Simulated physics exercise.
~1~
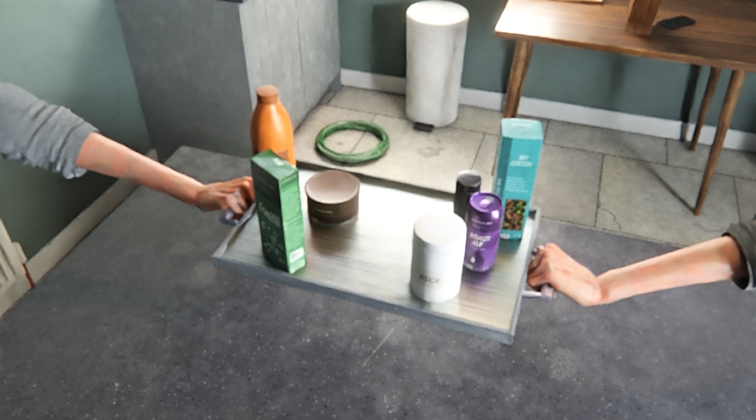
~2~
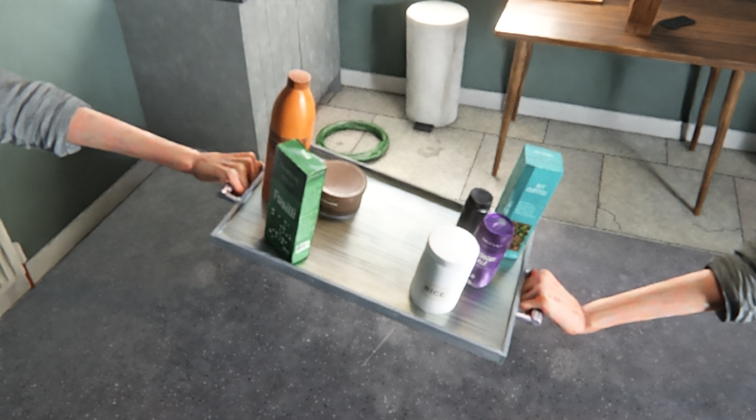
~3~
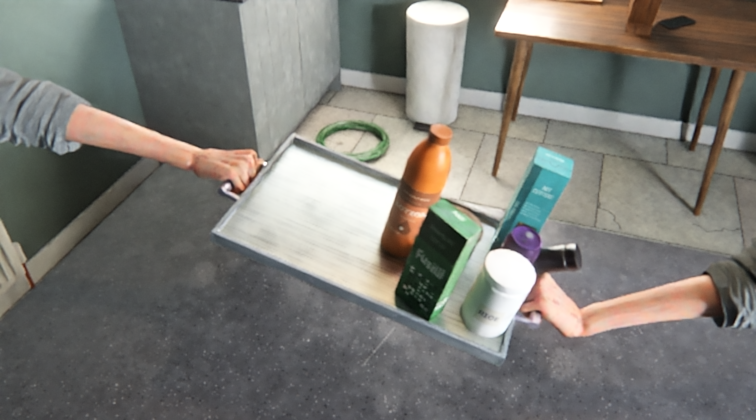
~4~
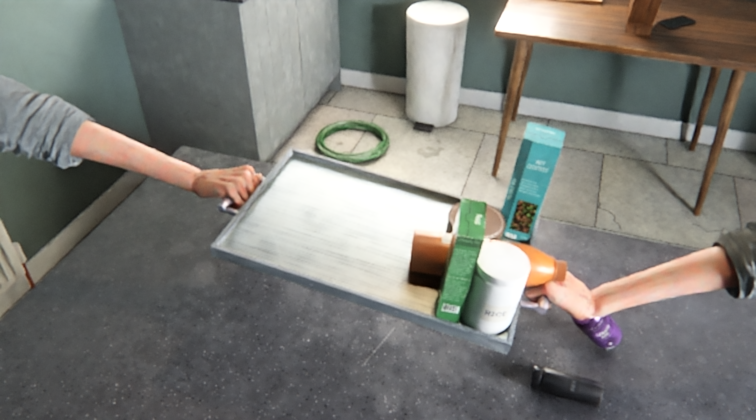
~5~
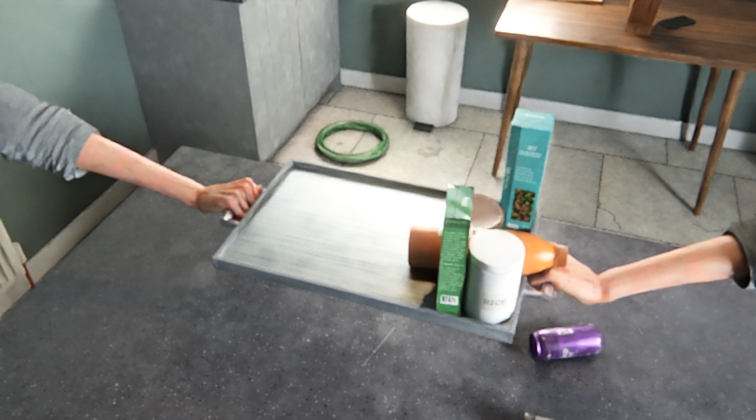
In a room with green walls, two hands hold a tray of seven containers above a dark table. The right edge dips, and the orange bottle, green packet and brown tub slide right, crowding toward the white jar. The black shaker tips over and drops off the right side to the table, and the purple can follows it as the orange bottle topples. The hands bring the tray back toward level. The green packet, white jar, brown tub and turquoise carton end upright around the fallen bottle, while the can and shaker lie on the table.
